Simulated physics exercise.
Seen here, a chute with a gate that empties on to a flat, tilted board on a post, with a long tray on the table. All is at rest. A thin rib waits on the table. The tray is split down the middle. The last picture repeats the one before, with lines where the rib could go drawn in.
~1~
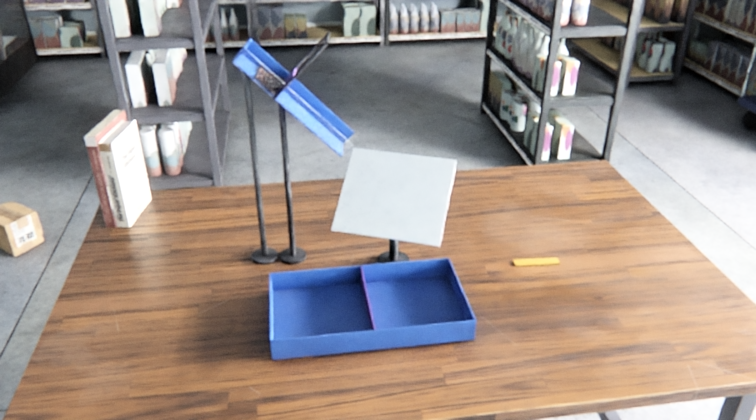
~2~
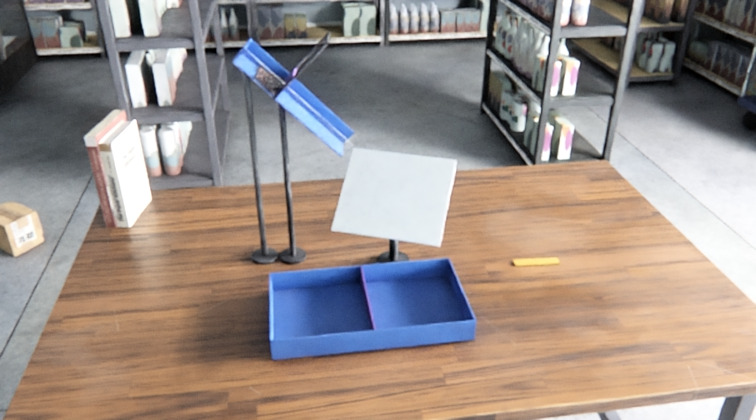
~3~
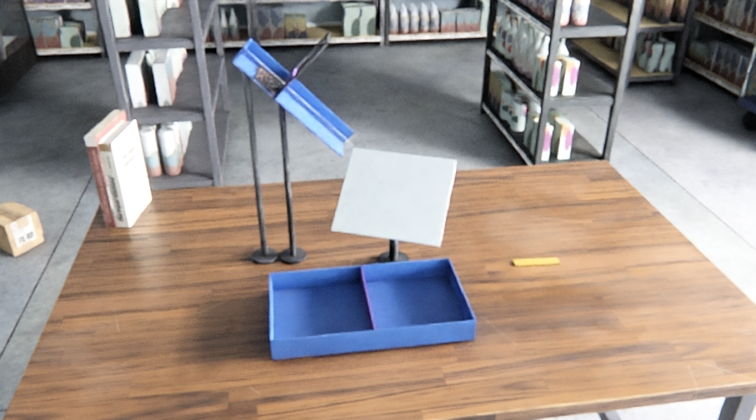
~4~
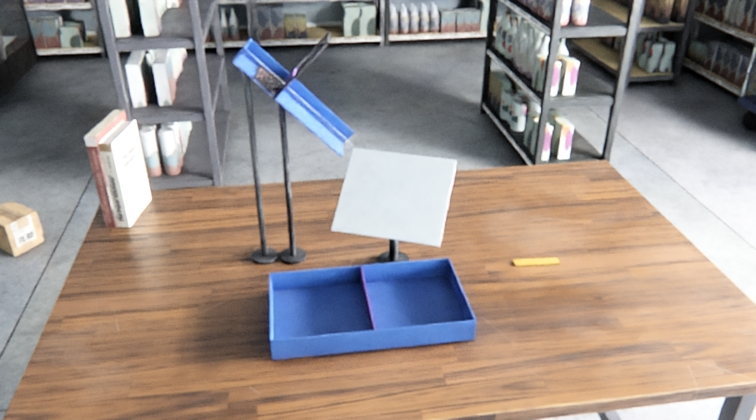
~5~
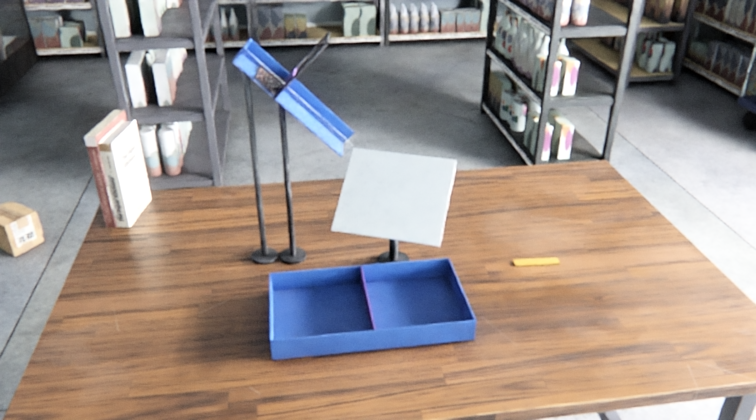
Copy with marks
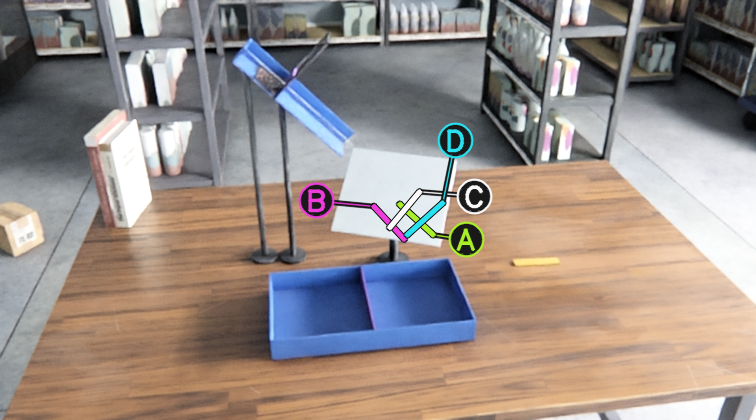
Nothing moves on the wooden table, seen from slightly above in a room with a grey floor and shelves of bottles and boxes behind. A blue chute on two black posts slopes down rightward toward a tilted pale board, with a divided blue tray in front, books at left and a thin yellow strip at right. Everything stays still throughout, and the camera holds steady.
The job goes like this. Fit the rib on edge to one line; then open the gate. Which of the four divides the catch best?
Go for C.
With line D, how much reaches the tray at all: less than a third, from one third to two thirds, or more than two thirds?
It is more than two thirds.
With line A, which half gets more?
Right.
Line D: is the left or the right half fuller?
The right half.
On the marked copy, line A from (399, 204) to (433, 234); line B from (373, 206) to (404, 239); line C from (419, 191) to (389, 227); line D from (442, 202) to (407, 234).
With A, of what is caught, a small part in the left half, most in the right.
With B, of what is caught, a small part in the left half, most in the right.
With C, of what is caught, about half in the left half, about half in the right.
With D, of what is caught, a small part in the left half, nearly all in the right.
